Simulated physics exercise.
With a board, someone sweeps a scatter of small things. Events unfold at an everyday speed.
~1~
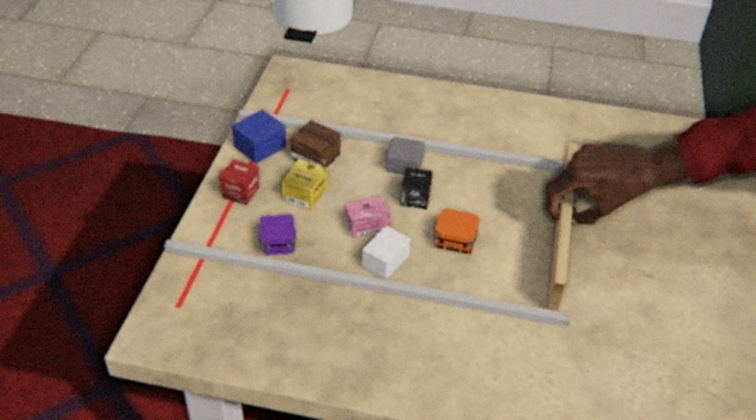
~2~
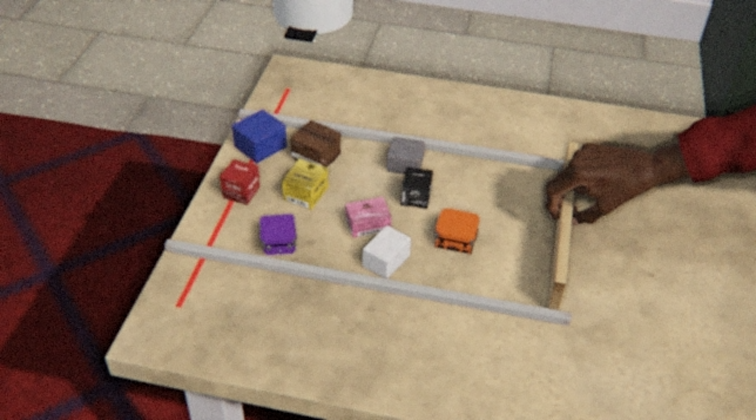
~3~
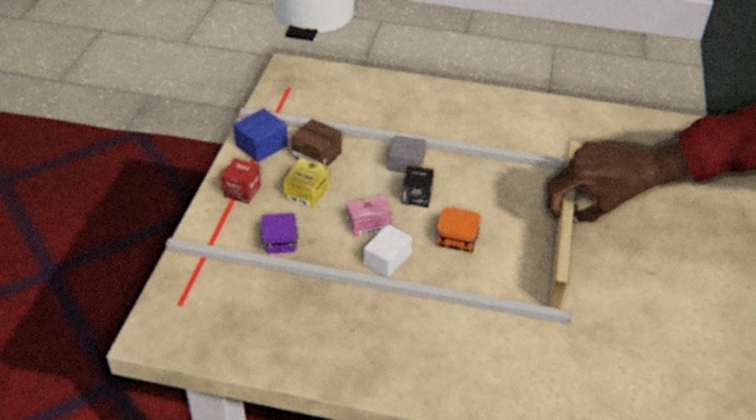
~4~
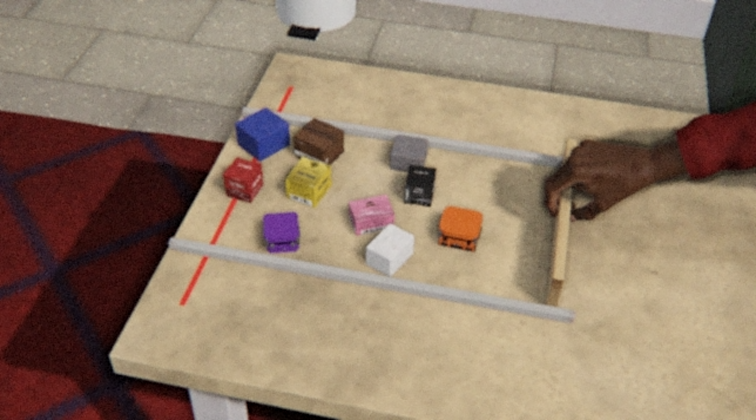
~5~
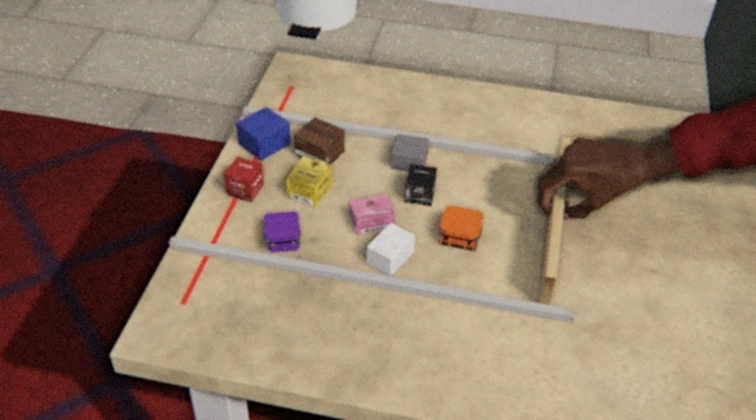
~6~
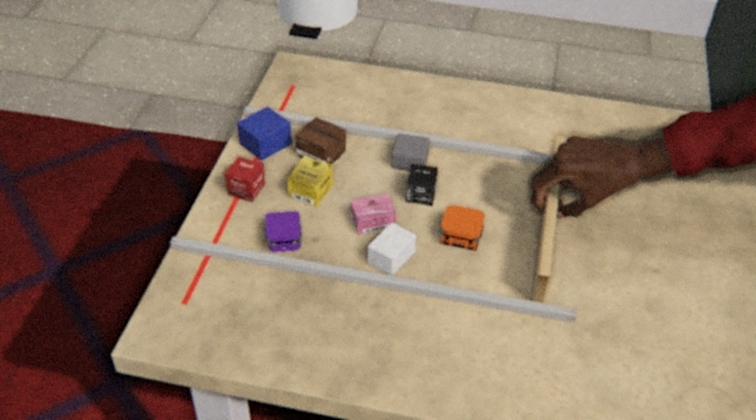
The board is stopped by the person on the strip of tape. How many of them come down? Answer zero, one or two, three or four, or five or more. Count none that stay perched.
Five or more.
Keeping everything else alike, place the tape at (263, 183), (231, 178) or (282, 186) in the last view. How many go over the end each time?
The counts: 2, 6 and 2.
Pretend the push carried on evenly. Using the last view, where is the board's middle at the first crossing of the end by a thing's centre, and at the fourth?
I'd say close to (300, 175), then close to (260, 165).
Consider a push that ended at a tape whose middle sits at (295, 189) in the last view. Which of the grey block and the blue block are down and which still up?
The grey block stays where it is; the blue block goes off the edge.
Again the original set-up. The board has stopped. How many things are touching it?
In total, 4.
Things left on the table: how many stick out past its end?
The total comes out at 0.
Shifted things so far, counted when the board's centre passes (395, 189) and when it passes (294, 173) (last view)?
Respectively 6 and 10.
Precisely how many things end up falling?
The exact number is 6.
Soon after, none off yet; blue block at rest near (265, 133); red box at rest near (245, 179); purple case at rest near (284, 233).
After that, none off yet; blue block at rest near (263, 133); red box at rest near (245, 179); purple case moving near (275, 229).
In the end, the number that fall off is five or more; gone, pink box, yellow box, brown box, purple case, red box and blue block.
